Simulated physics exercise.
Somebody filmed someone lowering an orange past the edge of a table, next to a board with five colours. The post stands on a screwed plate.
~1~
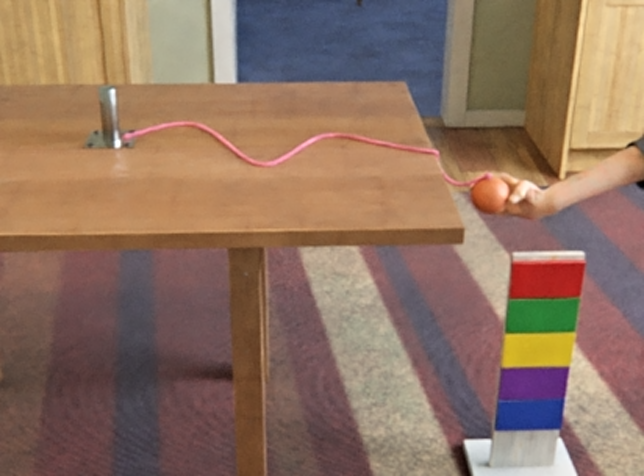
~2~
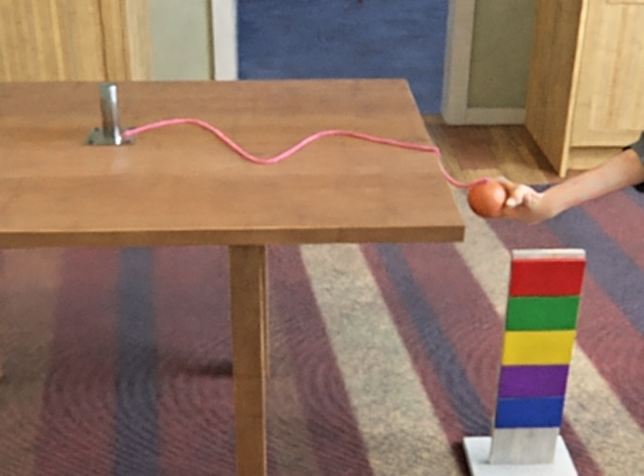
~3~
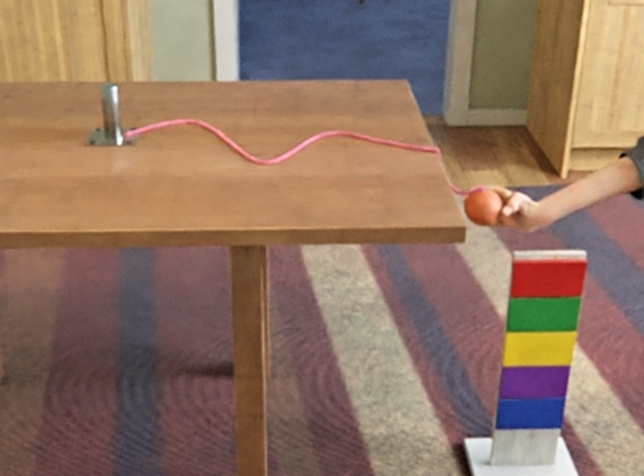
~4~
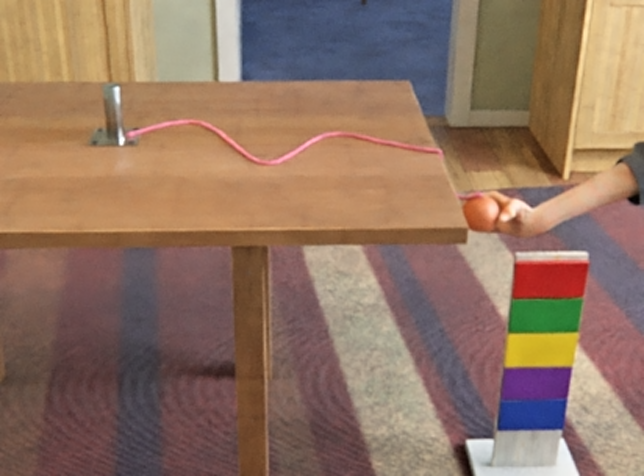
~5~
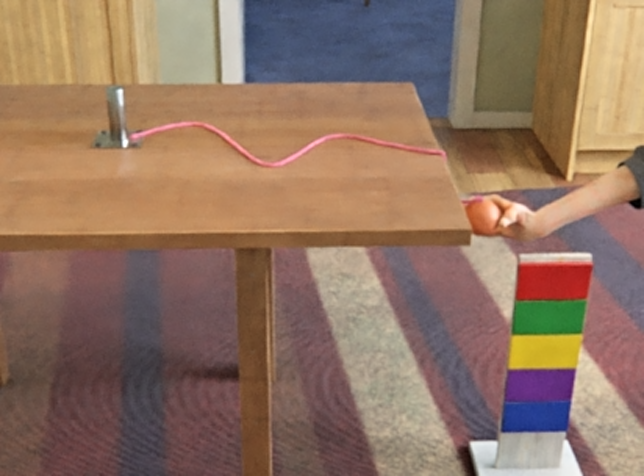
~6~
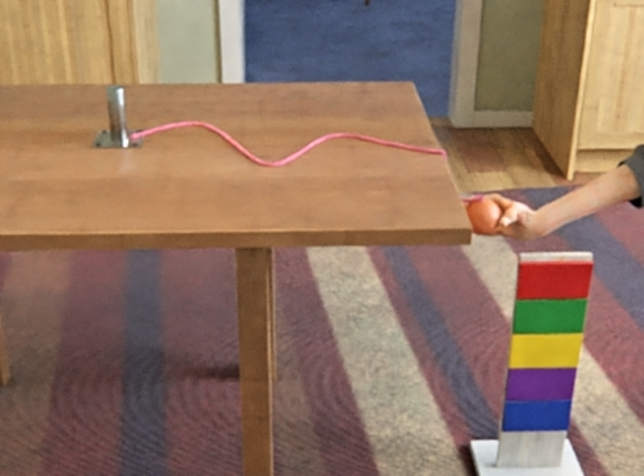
Hand holding an orange ball tied to a pink cord, lowering it slightly beside a wooden table near a colour-banded stand.
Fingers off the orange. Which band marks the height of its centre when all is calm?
At yellow.
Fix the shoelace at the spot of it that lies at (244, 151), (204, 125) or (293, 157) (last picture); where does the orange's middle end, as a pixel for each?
The places are (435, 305), (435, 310) and (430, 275).
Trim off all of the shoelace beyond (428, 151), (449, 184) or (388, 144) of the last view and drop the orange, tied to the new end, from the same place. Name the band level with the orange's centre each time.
One after the other, red; green; none, it hangs higher.
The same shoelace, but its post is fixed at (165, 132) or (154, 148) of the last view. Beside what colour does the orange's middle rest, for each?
Try by try: Purple; purple.
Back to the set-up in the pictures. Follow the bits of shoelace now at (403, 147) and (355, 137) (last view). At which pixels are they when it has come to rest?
The first at (433, 222), the second at (436, 176).
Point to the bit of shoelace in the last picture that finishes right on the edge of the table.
The one at (325, 139).
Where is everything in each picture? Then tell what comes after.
Orange (490, 195); red (548, 281); green (543, 317); yellow (539, 351); purple (534, 384); blue (530, 416), in the first frame.
Orange (487, 200); shoelace through (161, 124) (224, 137) (272, 161) (329, 133) (408, 146), in the second frame.
Orange (483, 208), in the third frame.
Orange (480, 214); shoelace through (165, 125) (227, 138) (276, 162) (332, 135) (412, 148), in the fourth frame.
Orange (481, 218), in the fifth frame.
Orange (482, 217); shoelace through (169, 127) (231, 140) (279, 164) (336, 136) (415, 149), in the sixth frame.
A little later, orange near (460, 343); level with yellow.
Next, orange near (392, 323); level with yellow.
Later still, orange near (445, 333); level with yellow.
When it is over, orange near (429, 330); level with yellow. Its centre hangs level with the yellow band.
